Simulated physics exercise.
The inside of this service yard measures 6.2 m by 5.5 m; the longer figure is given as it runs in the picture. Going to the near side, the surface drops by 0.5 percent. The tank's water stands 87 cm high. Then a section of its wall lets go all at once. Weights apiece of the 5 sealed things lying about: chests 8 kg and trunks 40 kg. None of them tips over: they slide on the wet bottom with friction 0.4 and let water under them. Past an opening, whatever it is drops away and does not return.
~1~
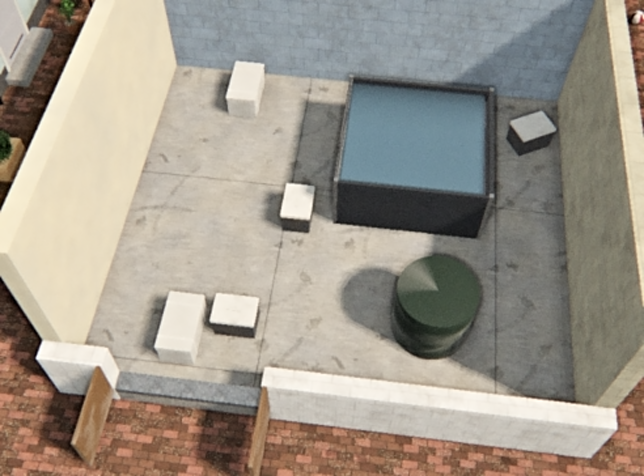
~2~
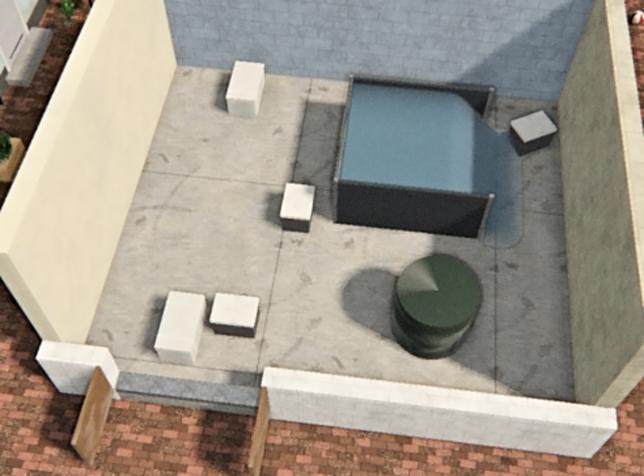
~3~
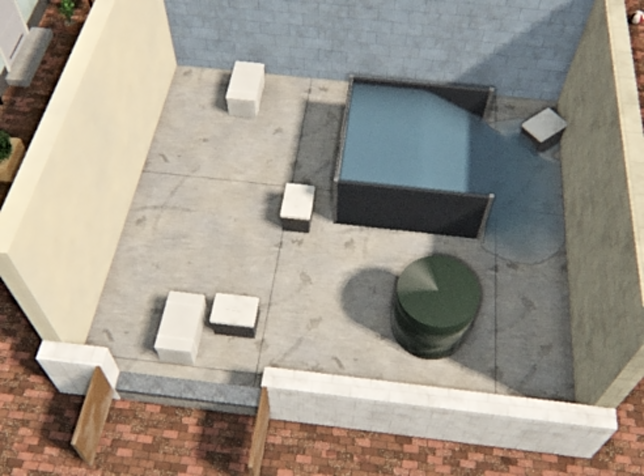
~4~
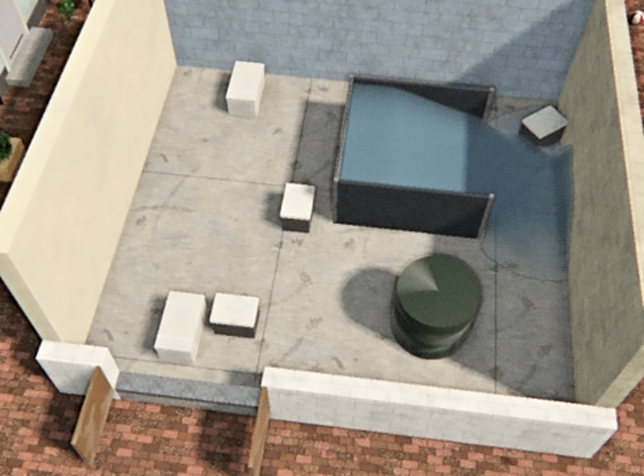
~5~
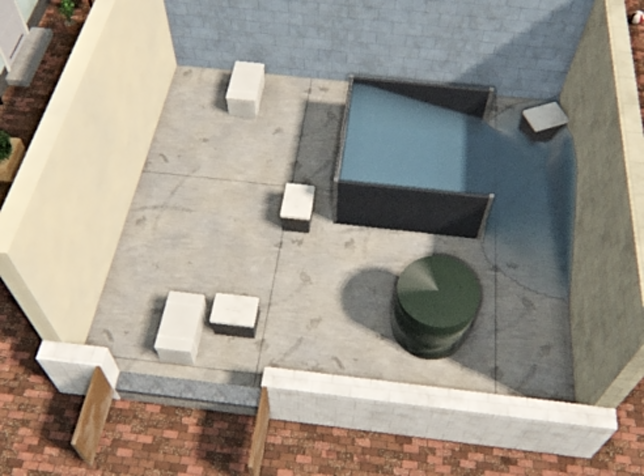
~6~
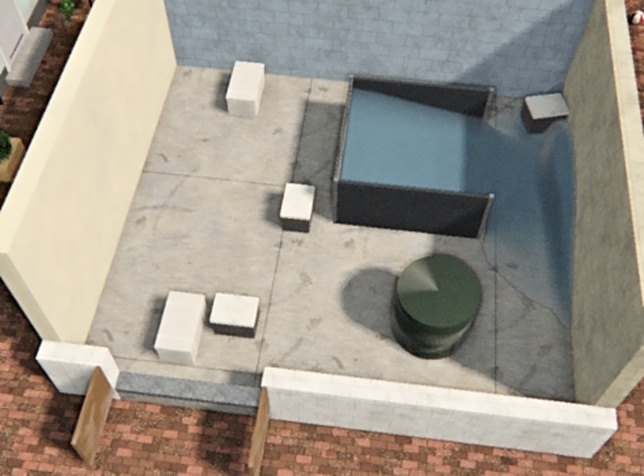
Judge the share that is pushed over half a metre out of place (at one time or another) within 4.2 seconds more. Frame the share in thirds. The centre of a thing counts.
That comes to two thirds or more.
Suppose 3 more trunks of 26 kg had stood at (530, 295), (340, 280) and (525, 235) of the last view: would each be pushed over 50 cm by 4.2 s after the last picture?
Reading them off in order: Clears the mark, not beyond, clears the mark.
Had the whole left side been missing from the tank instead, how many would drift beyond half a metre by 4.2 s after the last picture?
Then the count would be 5.
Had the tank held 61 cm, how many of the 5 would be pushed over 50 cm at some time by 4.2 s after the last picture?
3.
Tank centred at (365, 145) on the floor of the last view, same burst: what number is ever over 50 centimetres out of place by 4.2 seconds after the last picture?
Then 3 of them would.
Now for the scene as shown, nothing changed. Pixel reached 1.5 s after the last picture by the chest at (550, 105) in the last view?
Roughly at (334, 86).
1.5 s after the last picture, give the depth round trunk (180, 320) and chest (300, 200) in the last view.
Depth approx. 0 cm / 0 cm.
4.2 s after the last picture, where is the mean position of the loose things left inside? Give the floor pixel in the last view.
They average out to somewhere around (209, 239).
Then, 0.4 s after the last picture 1 of 5 are over 50 cm from their spots; 1 afloat.
Then, 1.5 s after the last picture 1 of 5 are over 50 cm from their spots; 1 afloat.
Then, 2.8 s after the last picture 3 of 5 are over 50 cm from their spots; 2 afloat.
Then, 4.2 s after the last picture 4 of 5 are over 50 cm from their spots, and 4 have been at some point; 3 afloat.
